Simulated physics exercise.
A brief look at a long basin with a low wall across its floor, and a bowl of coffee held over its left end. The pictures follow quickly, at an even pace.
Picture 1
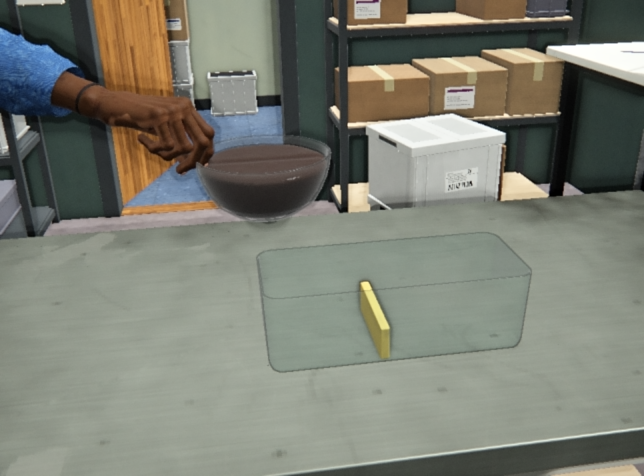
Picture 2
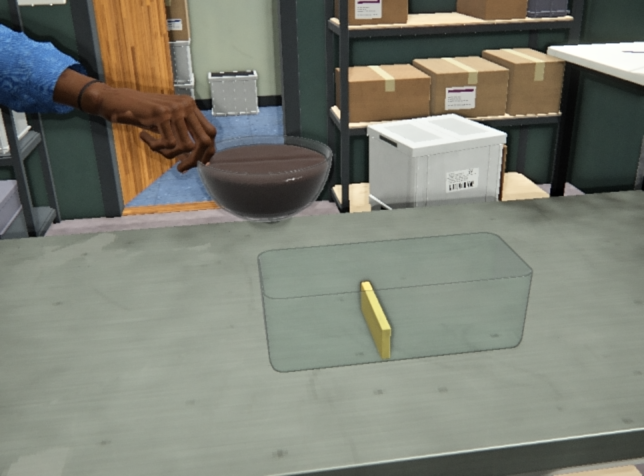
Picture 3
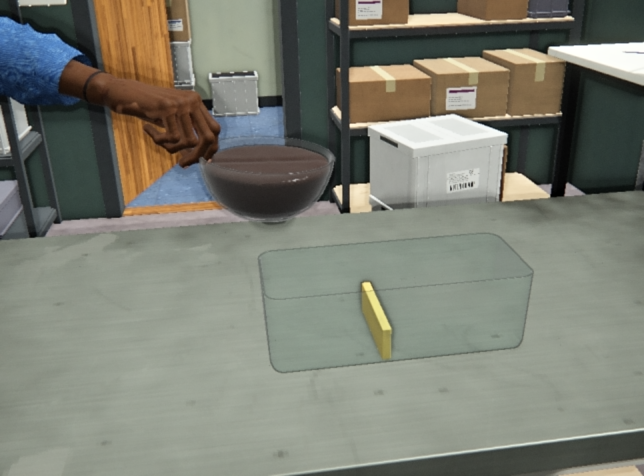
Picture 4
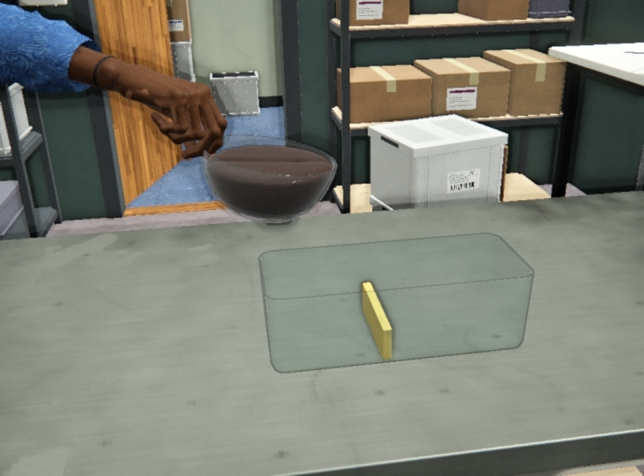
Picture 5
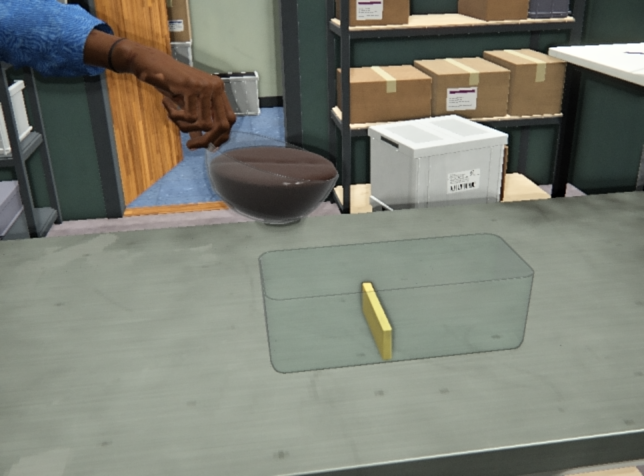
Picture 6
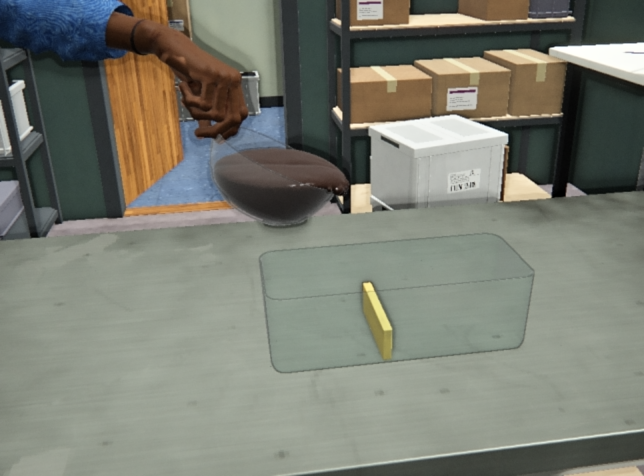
In a storeroom, a hand held a clear bowl of coffee above the left end of a long basin with a low yellow wall inside, then gradually tilted it rightward until coffee crossed the rim.
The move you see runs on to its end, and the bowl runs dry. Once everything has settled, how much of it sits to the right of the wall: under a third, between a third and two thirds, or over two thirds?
I reckon what ends right of the wall lands in the middle band of a third to two thirds.
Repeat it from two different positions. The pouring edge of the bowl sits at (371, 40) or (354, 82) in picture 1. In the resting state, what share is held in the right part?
Start one gives some 85 %, start two some 80 %.
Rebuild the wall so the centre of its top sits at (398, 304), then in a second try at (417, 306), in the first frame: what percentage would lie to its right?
First try: Roughly 15 per cent; second try: 15 per cent.
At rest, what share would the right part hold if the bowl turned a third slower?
I'd estimate about 60 percent ends up there.
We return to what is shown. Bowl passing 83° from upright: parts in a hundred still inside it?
Near 20 per cent.
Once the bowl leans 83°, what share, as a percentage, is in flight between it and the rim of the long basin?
35 %.
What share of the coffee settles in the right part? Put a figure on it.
I'd say close to 50 per cent.
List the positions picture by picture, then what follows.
In the first picture, it leans 0°; its right rim is at (329, 150); the coffee meets the walls at (198, 165) and (326, 156); the long basin's rim runs from (260, 275) to (513, 253); the wall's top is at (374, 305).
In the second picture, it leans 1°; its right rim is at (330, 152); the coffee meets the walls at (200, 165) and (326, 158).
In the third picture, it leans 5°; its right rim is at (332, 156); the coffee meets the walls at (202, 163) and (329, 160).
In the fourth picture, it leans 11°; its right rim is at (335, 163); the coffee meets the walls at (206, 162) and (332, 162).
In the fifth picture, it leans 19°; its right rim is at (336, 173); the coffee meets the walls at (209, 163) and (333, 167); 1 per cent is over the edge.
In the sixth picture, it leans 28°; its right rim is at (336, 184); the coffee meets the walls at (213, 166) and (336, 176); 7 per cent is over the edge.
A moment on, the bowl is tipped on its side and 20 per cent is still to pour, 10 is left of the wall and 34 right of it.
Next, the bowl is tipped on its side and 1 per cent is still to pour, 45 is left of the wall and 48 right of it.
Then the bowl is tipped on its side and 0 per cent is still to pour, 46 is left of the wall and 49 right of it.
Later the bowl is tipped on its side and 0 per cent is still to pour, 46 is left of the wall and 49 right of it.
Finally, 46 per cent lies left of the wall, 49 right of it and 5 outside.
